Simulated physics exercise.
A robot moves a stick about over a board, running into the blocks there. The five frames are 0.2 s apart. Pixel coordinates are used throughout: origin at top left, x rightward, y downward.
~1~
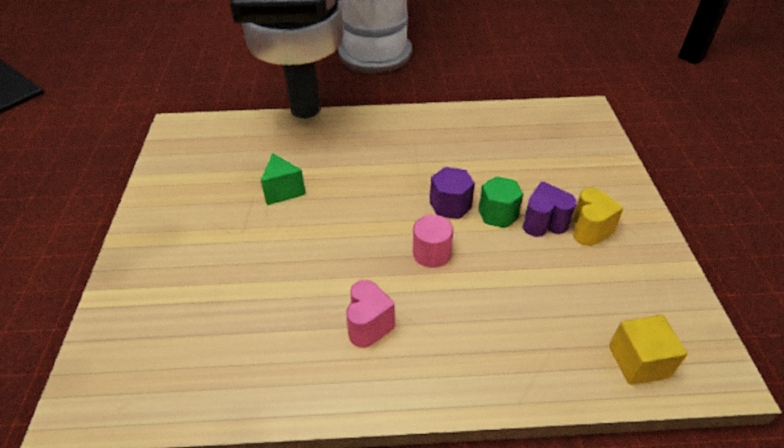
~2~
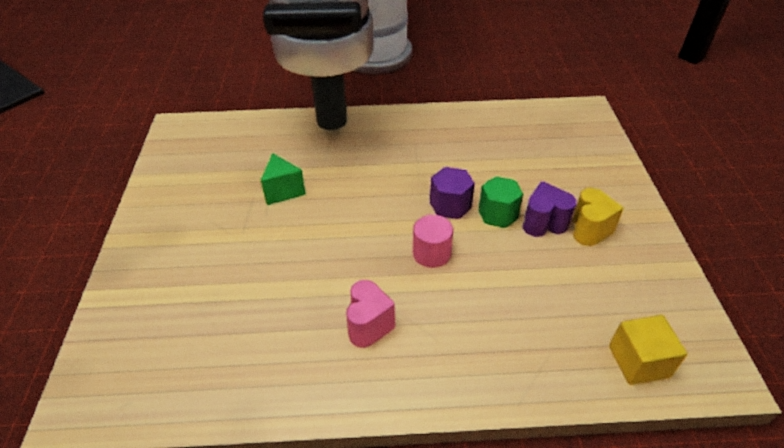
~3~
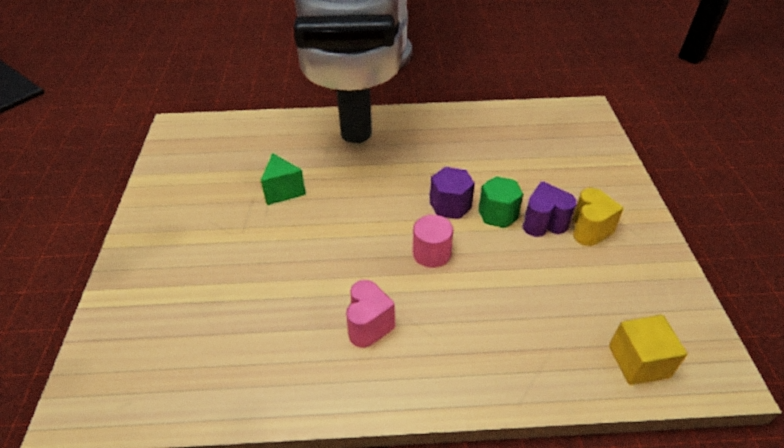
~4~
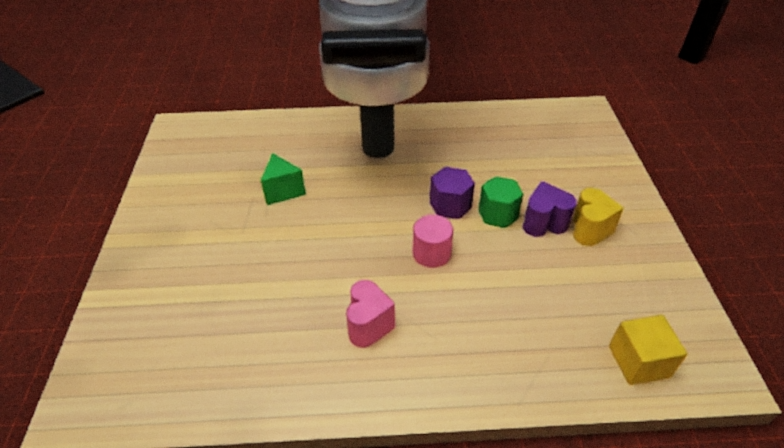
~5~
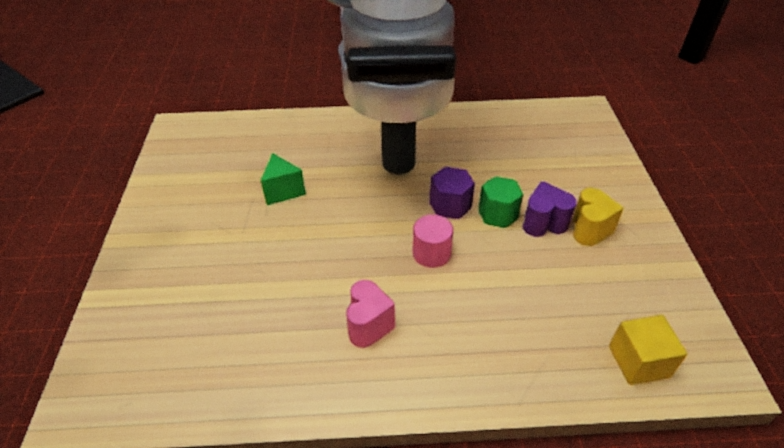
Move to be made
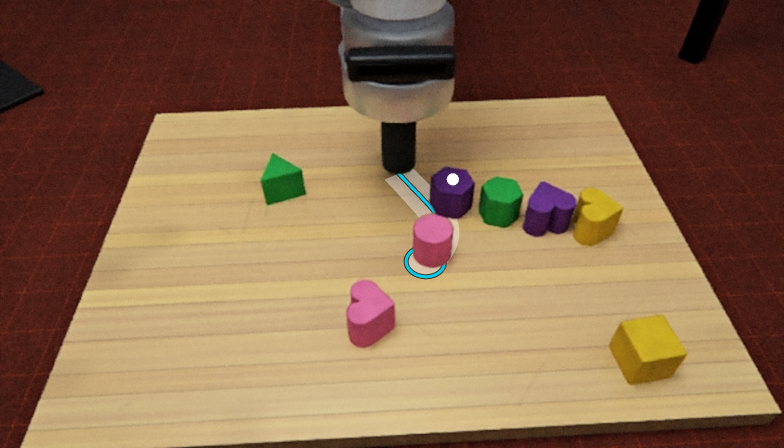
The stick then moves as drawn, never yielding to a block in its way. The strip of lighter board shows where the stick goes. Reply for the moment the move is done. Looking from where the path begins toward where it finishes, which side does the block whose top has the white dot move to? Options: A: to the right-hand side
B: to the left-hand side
B
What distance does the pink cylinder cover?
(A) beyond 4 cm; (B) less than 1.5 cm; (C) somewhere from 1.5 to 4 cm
Answer: A.
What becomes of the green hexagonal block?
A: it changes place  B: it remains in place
A (it changes place)
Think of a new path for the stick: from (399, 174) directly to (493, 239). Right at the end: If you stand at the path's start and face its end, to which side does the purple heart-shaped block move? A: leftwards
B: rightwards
It's A.
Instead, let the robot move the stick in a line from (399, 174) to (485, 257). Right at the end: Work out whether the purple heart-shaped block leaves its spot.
The block in question is displaced by the end.
Drawn move, from (399, 174) through (423, 199) and (441, 228) to (425, 262); the dot is on the purple hexagonal block.
What follows on the original path. One third of the way, stick at (423, 189); purple hexagonal block at (460, 182), turned 15° anticlockwise.
Two thirds of the way, stick at (442, 220); pink cylinder at (433, 231); purple hexagonal block at (479, 190), turned 50° anticlockwise; green hexagonal block at (518, 189); purple heart-shaped block at (558, 198).
At the end, stick at (426, 252); pink cylinder at (417, 267); purple hexagonal block at (479, 190), turned 50° anticlockwise; green hexagonal block at (518, 189); purple heart-shaped block at (558, 198).
